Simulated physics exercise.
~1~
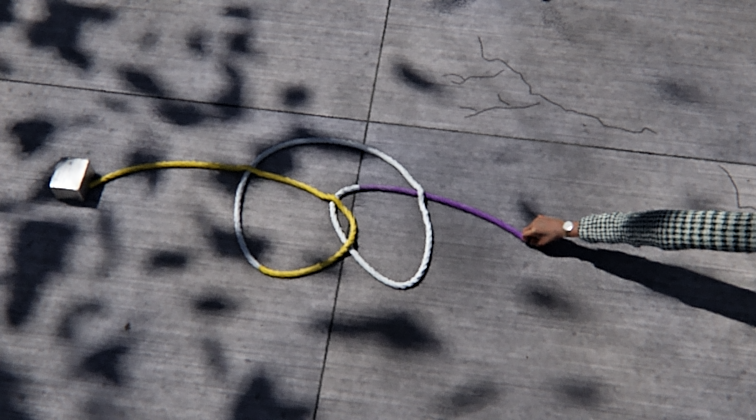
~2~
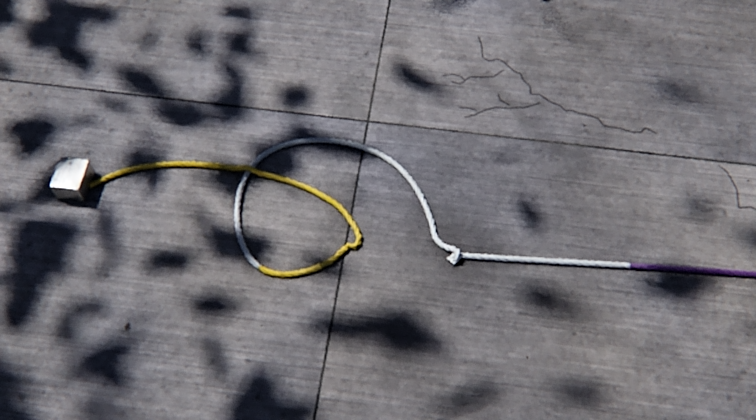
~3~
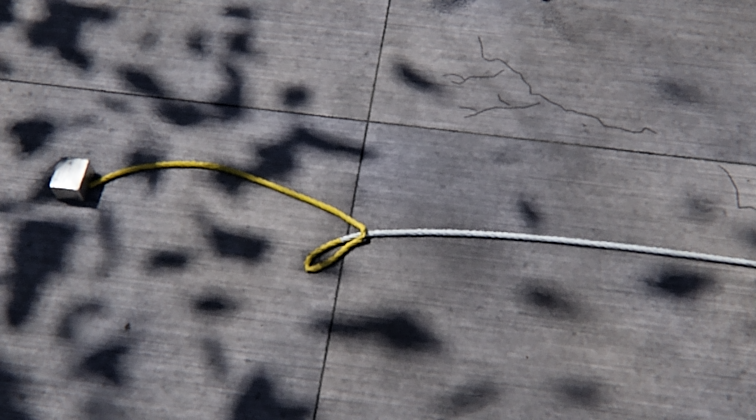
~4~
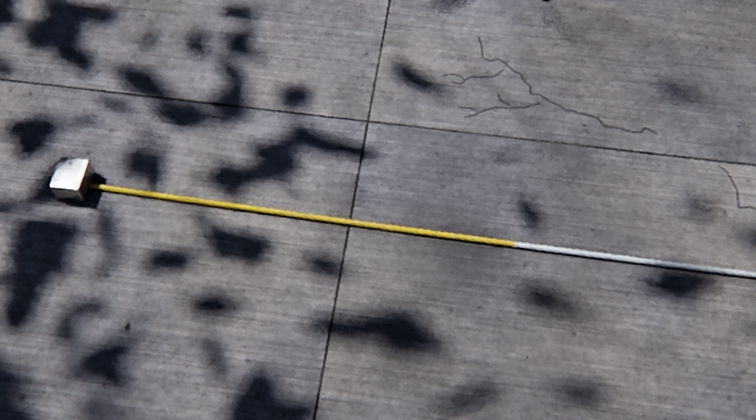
The footage shows a yellow, white and purple rope looped over itself on grey paving, its yellow end fixed to a small block at left, as a hand draws the purple end rightward out of view; the loops shrink and slip out, leaving the rope straight and without a knot.
